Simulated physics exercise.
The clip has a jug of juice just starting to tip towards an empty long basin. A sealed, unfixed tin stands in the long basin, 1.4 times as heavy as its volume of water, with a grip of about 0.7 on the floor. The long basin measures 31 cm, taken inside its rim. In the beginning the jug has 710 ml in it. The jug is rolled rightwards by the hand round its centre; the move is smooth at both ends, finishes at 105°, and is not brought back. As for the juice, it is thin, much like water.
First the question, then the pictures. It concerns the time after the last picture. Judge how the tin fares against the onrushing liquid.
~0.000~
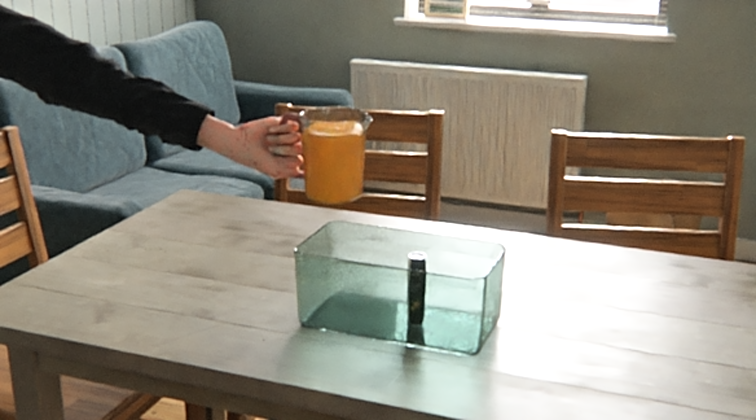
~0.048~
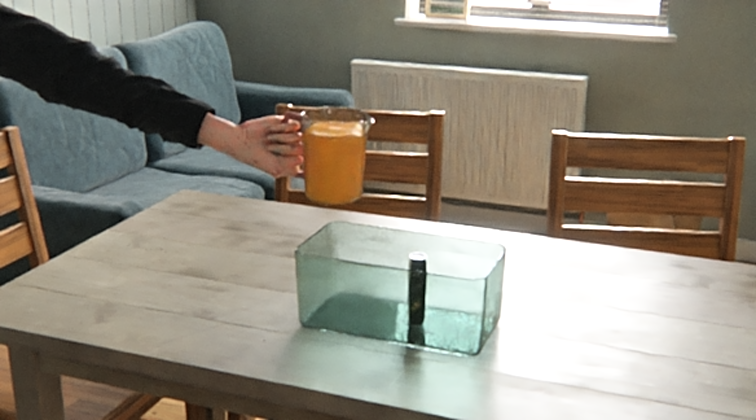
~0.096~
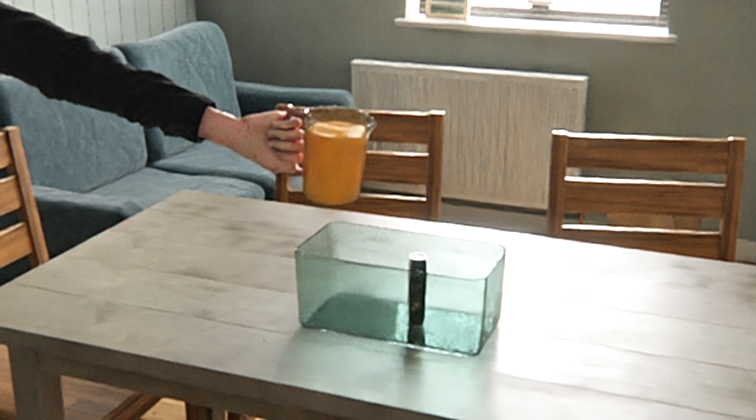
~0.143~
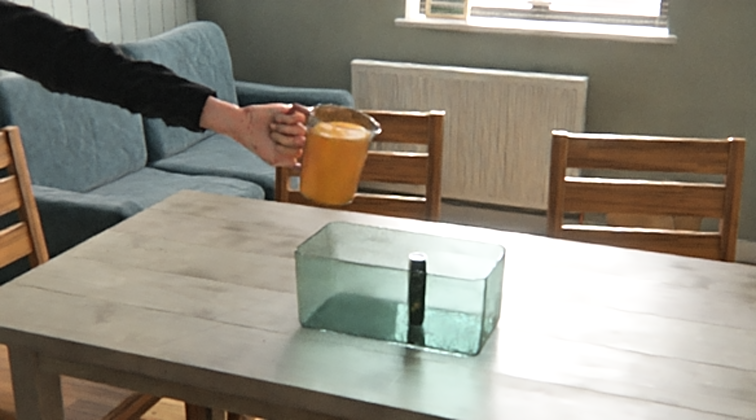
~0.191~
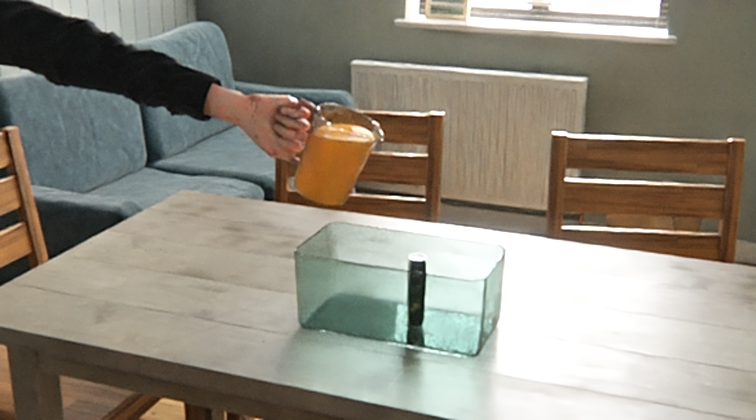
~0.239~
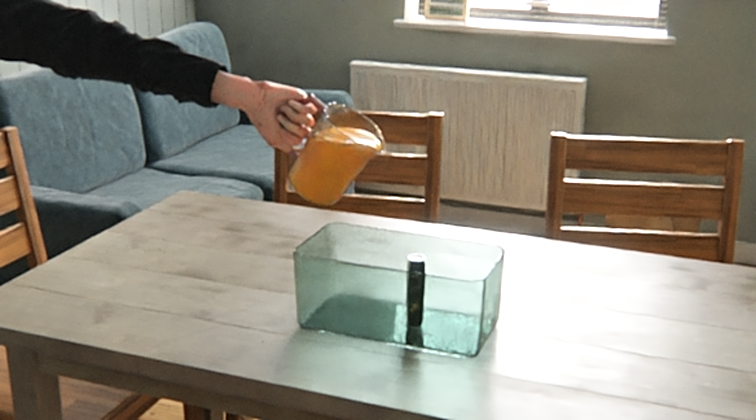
It gets bowled over.
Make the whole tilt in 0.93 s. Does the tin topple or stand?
Tips over.
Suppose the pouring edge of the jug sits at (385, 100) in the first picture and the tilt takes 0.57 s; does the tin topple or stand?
Then it remains upright.
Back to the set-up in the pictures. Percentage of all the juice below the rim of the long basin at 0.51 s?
Around 12 percent.
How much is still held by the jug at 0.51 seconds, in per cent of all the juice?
Fraction remaining: Approx. 64 per cent.
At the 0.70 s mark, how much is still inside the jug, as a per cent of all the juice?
About 18 per cent.
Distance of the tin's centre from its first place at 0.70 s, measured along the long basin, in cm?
Measured centre to centre, about 1 cm.
After 0.51 s the tilt is 95° and 63 per cent is still to pour; the tin stands where it began.
After 0.70 s the tilt is 105° and 19 per cent is still to pour; the tin leans 7°.
After 0.91 s the tilt is 105° and 3 per cent is still to pour; the tin lies on its side.
After 1.13 s the tilt is 105° and 0 per cent is still to pour; the tin lies on its side.
In the end the tin lies on its side.
